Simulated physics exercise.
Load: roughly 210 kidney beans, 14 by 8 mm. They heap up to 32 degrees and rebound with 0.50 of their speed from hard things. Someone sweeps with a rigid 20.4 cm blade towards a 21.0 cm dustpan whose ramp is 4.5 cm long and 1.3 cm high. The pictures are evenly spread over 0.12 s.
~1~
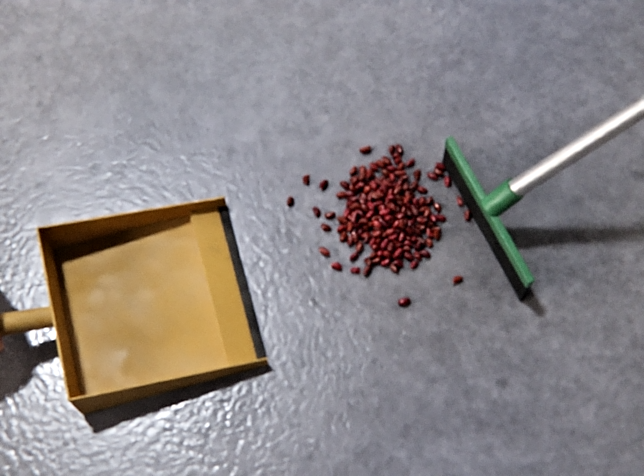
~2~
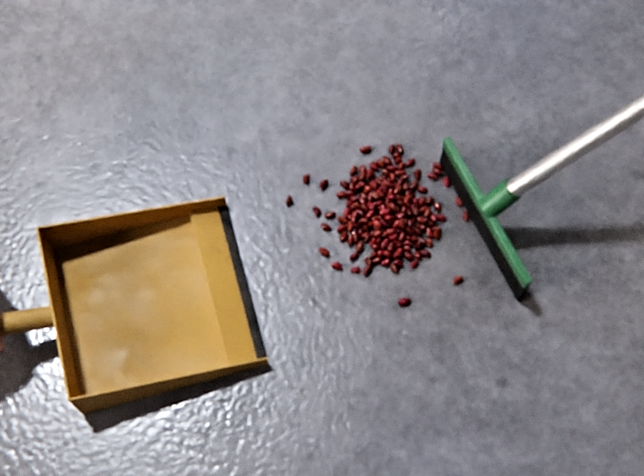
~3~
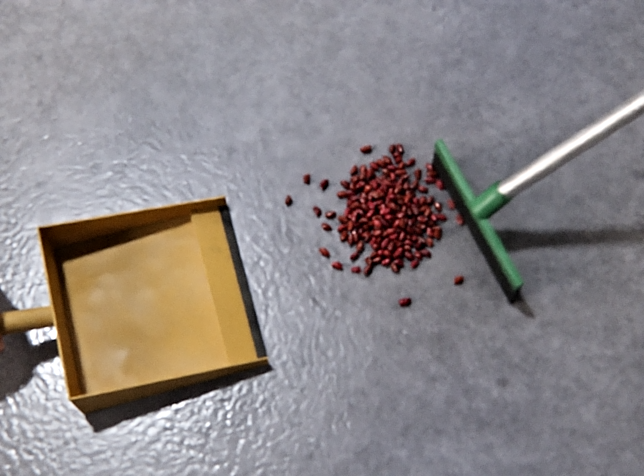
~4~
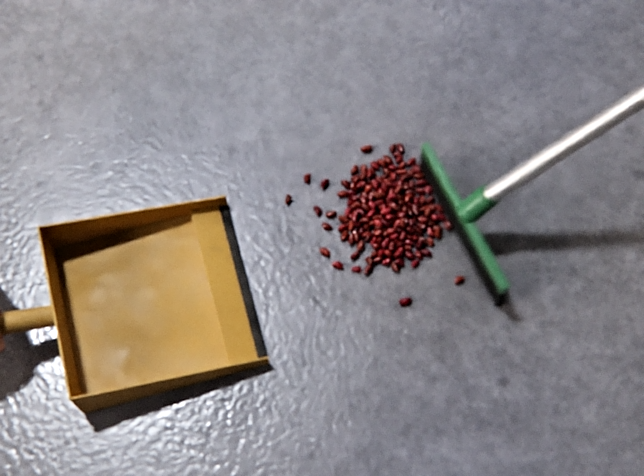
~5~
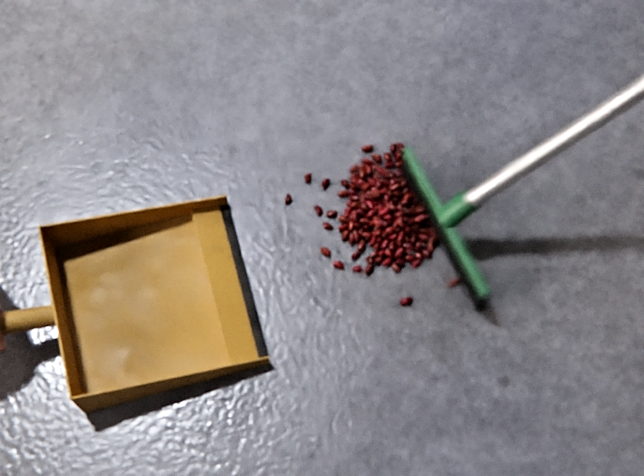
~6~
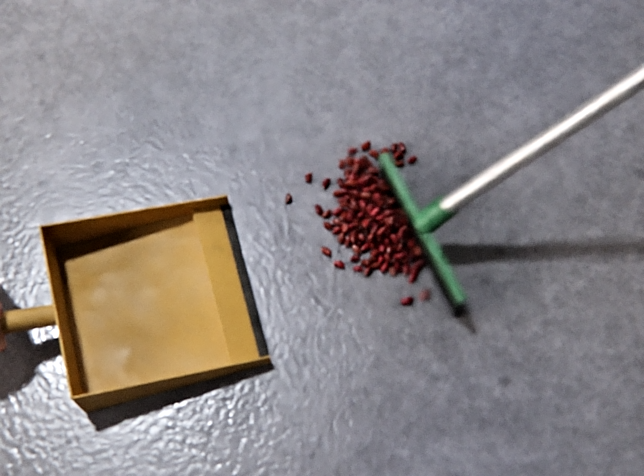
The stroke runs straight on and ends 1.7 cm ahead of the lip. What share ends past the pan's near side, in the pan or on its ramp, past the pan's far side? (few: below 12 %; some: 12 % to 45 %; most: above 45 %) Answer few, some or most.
Near side: Few, pan: Most, far side: Some.
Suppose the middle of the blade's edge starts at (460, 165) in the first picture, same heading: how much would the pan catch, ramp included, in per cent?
Some 55 per cent.
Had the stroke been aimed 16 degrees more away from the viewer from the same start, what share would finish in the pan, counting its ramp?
It would be near 50 per cent.
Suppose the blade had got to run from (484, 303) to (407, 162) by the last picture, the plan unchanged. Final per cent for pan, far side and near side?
Pan 40, far 15, near 5.
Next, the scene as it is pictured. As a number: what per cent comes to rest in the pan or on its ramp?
About 60 per cent.
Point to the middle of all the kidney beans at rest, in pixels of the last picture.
Near (207, 261).
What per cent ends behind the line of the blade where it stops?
About 15 per cent.
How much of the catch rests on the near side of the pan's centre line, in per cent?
Roughly 40 per cent.
Then, 0.09 s after the last picture, middle of the blade 10 cm from the lip; 0 % over the lip, far side 20 %, near side 0 %.
Then, 0.15 s after the last picture, middle of the blade 5 cm from the lip; 15 % over the lip, far side 20 %, near side 5 %.
Then, 0.34 s after the last picture, middle of the blade 3 cm from the lip; 65 % over the lip, far side 20 %, near side 5 %.
In the end, near side 5 %, pan 60 %, far side 20 %, in front of the lip or behind the blade 15 %.
